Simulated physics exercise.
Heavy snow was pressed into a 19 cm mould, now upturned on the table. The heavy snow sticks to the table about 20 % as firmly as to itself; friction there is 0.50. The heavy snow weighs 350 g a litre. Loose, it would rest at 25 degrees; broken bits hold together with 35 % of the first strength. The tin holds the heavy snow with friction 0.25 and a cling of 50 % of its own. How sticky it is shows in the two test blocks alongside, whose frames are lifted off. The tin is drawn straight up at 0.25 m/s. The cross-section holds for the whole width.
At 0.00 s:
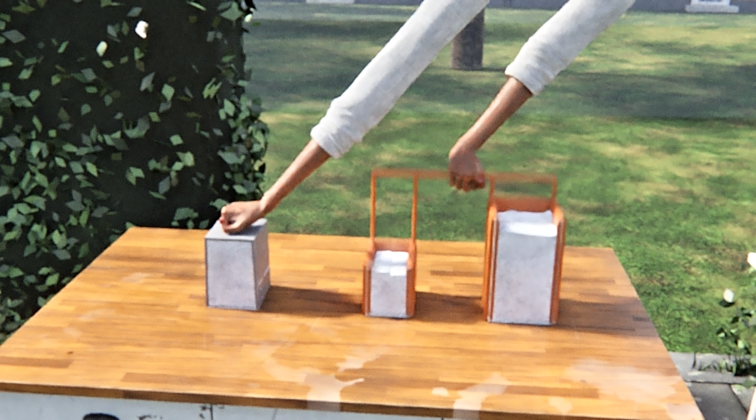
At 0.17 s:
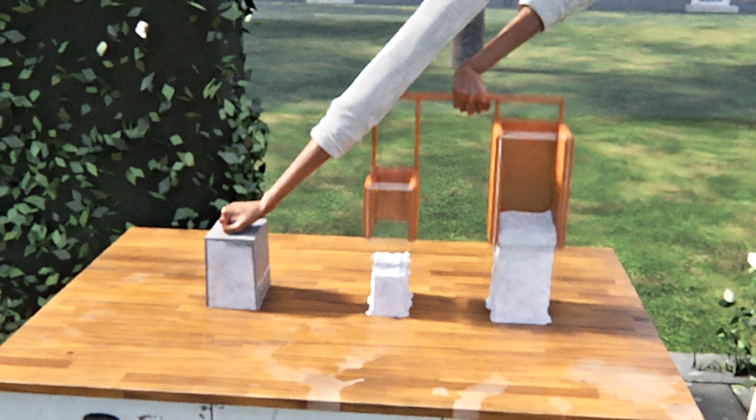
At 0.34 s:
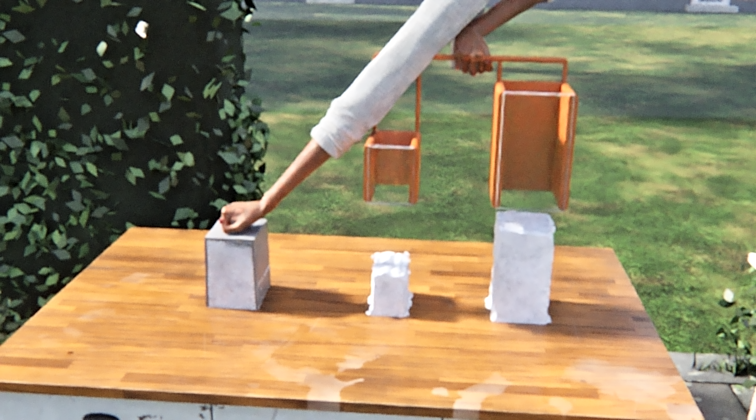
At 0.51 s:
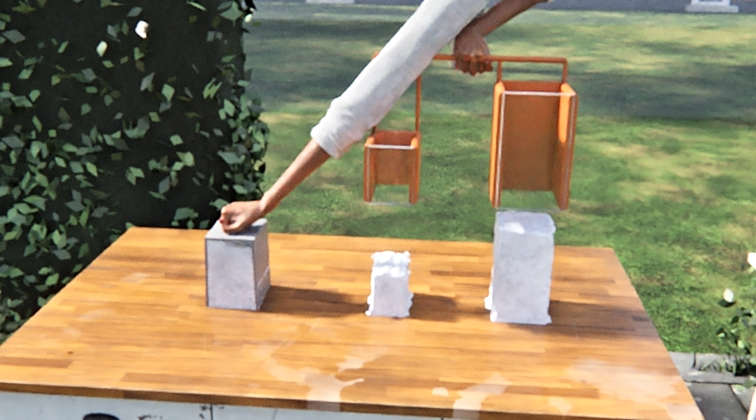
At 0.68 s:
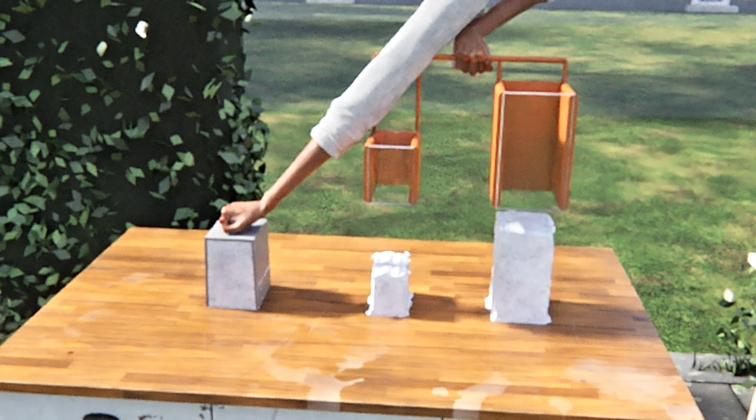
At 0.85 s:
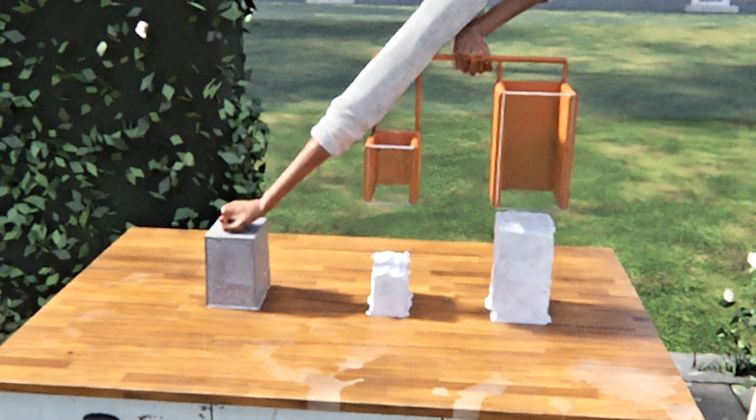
A person lifted two joined orange box-shaped molds off a small and a tall white block on a wooden table, then held them still above while the other fist stayed on a grey tin.
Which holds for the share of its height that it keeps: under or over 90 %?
The result is over 90 %.
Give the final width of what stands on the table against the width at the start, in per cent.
About 90 %.
After 1.20 s, the tin is up by 8.7 cm.
After 1.62 s, the tin is up by 19 cm; what stands on the table is 99 % of the tin's depth.
After 2.03 s, the tin is up by 29 cm; what stands on the table is 99 % of the tin's depth.
After 2.45 s, the tin is up by 31 cm; what stands on the table is 99 % of the tin's depth.
After 2.55 s, the tin is up by 31 cm; what stands on the table is 99 % of the tin's depth.
